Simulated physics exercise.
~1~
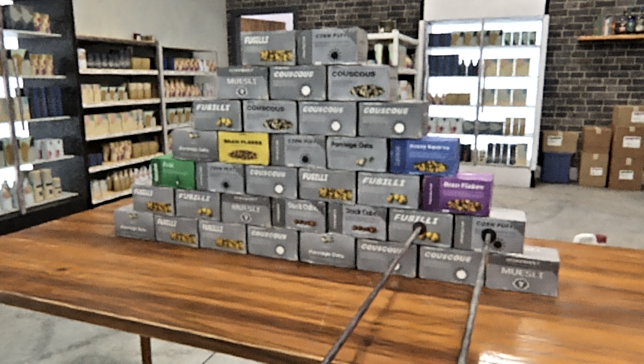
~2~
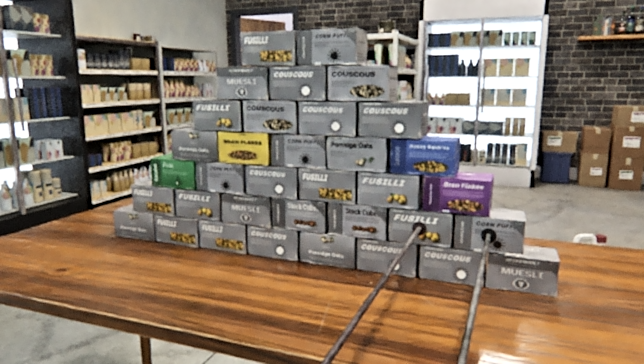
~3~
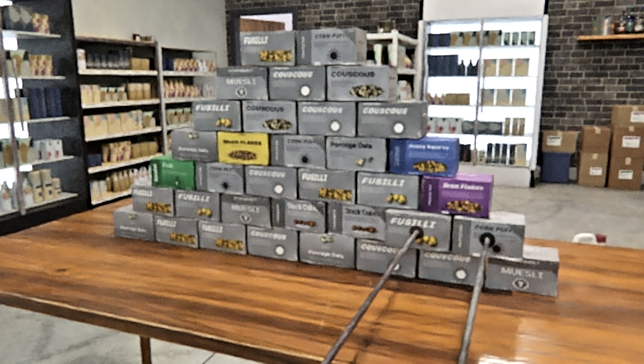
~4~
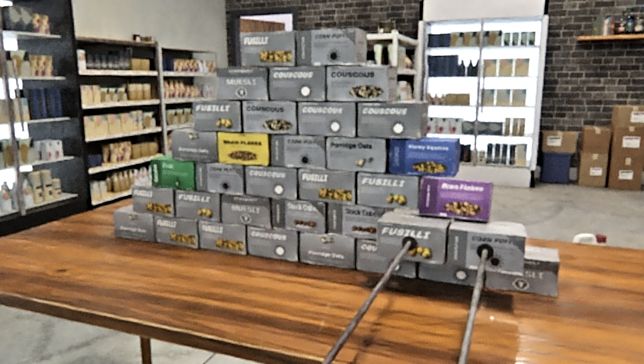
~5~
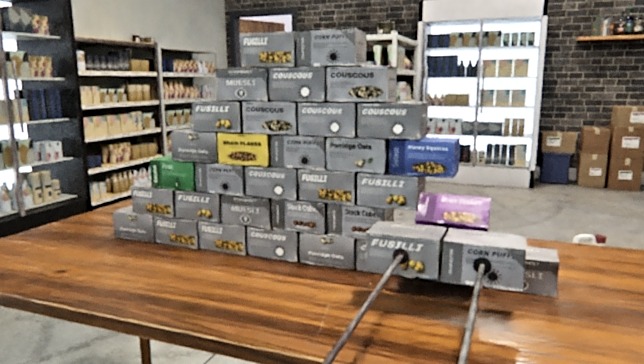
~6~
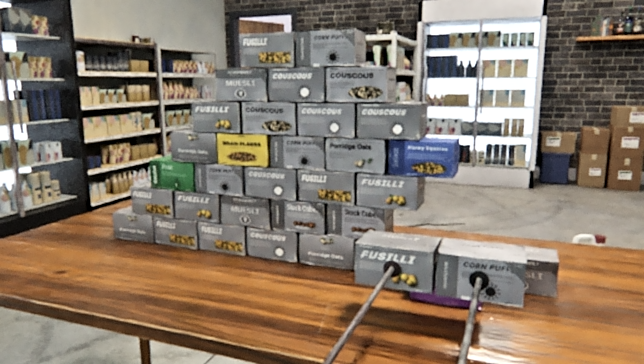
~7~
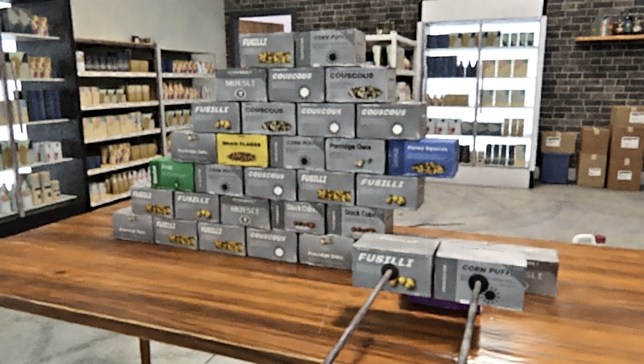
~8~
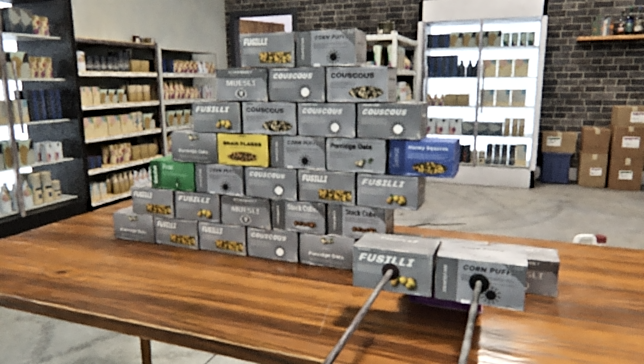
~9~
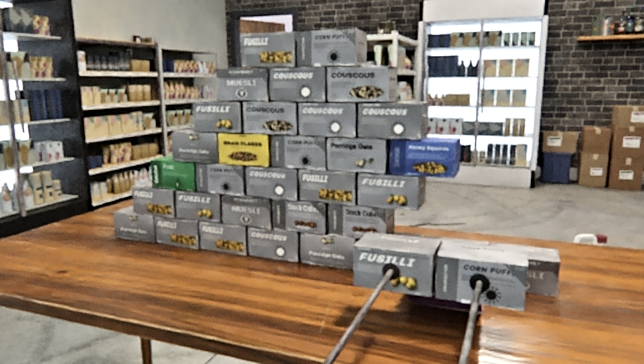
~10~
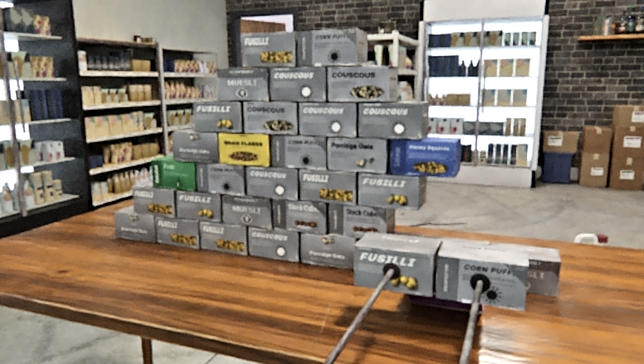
Two thin rods drew a pair of neighbouring grey boxes out from the lower right of a stacked wall on a wooden table, and the purple box above tipped and dropped behind them, while the yellow, green and blue boxes stayed in place.
